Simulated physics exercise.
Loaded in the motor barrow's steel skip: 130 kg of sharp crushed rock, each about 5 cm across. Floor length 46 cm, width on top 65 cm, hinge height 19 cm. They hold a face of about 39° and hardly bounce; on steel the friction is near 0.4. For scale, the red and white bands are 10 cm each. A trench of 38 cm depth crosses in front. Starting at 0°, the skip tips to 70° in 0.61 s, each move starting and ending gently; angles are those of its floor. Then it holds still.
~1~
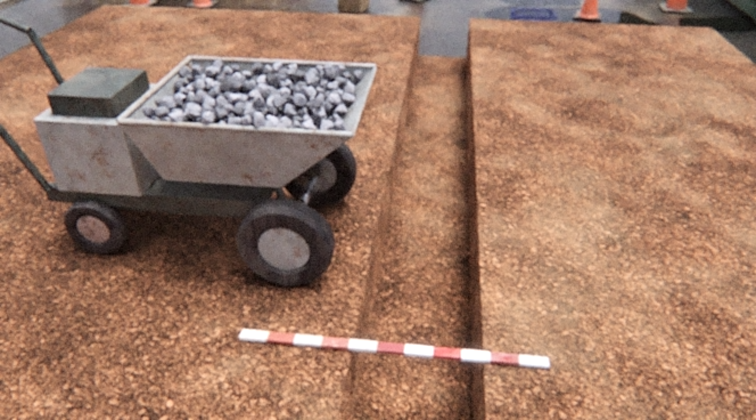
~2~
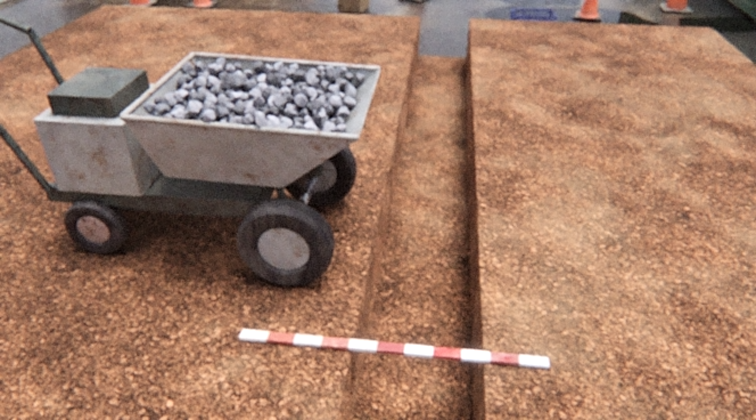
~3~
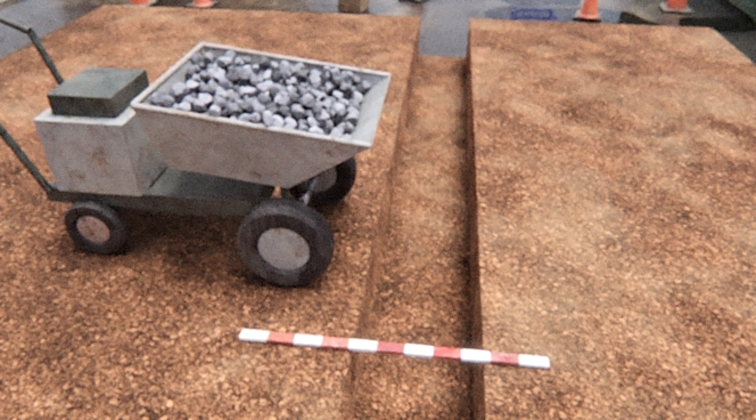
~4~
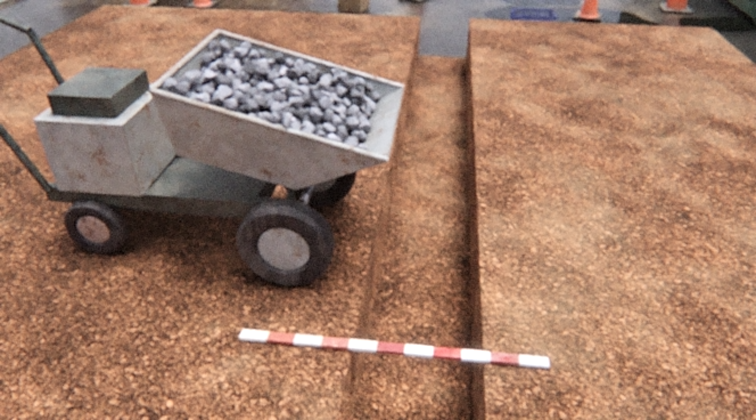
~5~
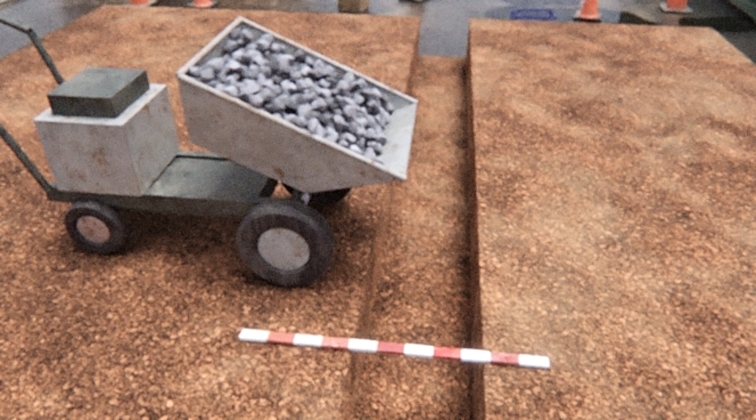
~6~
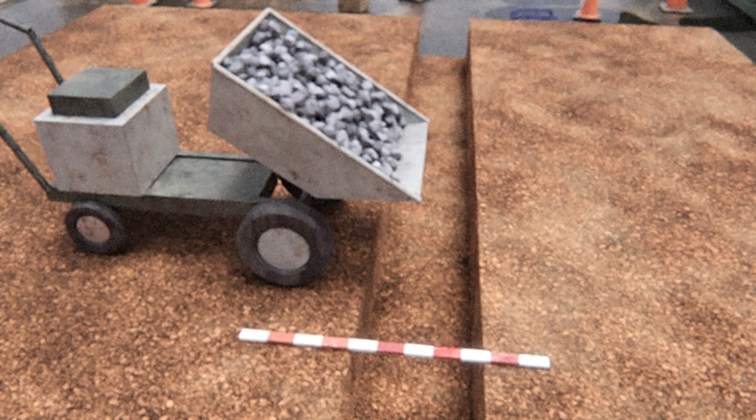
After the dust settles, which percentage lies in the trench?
Roughly 62 per cent ends in the trench.
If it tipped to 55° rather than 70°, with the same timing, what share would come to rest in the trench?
It would be near 35 per cent.
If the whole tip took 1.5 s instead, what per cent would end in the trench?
It would be near 85 per cent.
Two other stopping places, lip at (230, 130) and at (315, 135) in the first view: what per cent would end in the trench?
First some 75, then 90 per cent.
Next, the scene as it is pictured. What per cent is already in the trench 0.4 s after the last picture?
Some 25 per cent.
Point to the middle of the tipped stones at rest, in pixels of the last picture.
Around (464, 293).
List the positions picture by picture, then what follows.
In the first frame, the skip is at 0°, its lip at (352, 135); the top of the load is at (284, 75).
In the second frame, the skip is at 2°, its lip at (357, 138); the top of the load is at (254, 75).
In the third frame, the skip is at 7°, its lip at (370, 146); the top of the load is at (215, 64).
In the fourth frame, the skip is at 15°, its lip at (387, 160); the top of the load is at (221, 54).
The fifth frame shows lip at (405, 179), floor tilted 24°, highest stones at (240, 43).
The sixth frame shows lip at (419, 201), floor tilted 34°, highest stones at (267, 34).
Then, 0.2 s after the last picture the floor is at 59°, 100 % in the skip; the foremost stones are at (439, 188).
Then, 0.4 s after the last picture the floor is at 70°, 63 % in the skip, 25 % in the trench, 12 % past the trench; the foremost stones are at (522, 264).
Then, 0.8 s after the last picture the floor is at 70°, 9 % in the skip, 51 % in the trench, 40 % past the trench; the foremost stones are at (695, 284).
Then, 2.7 s after the last picture the floor is at 70°, 0 % in the skip, 62 % in the trench, 38 % past the trench; the foremost stones are past the picture's edge.
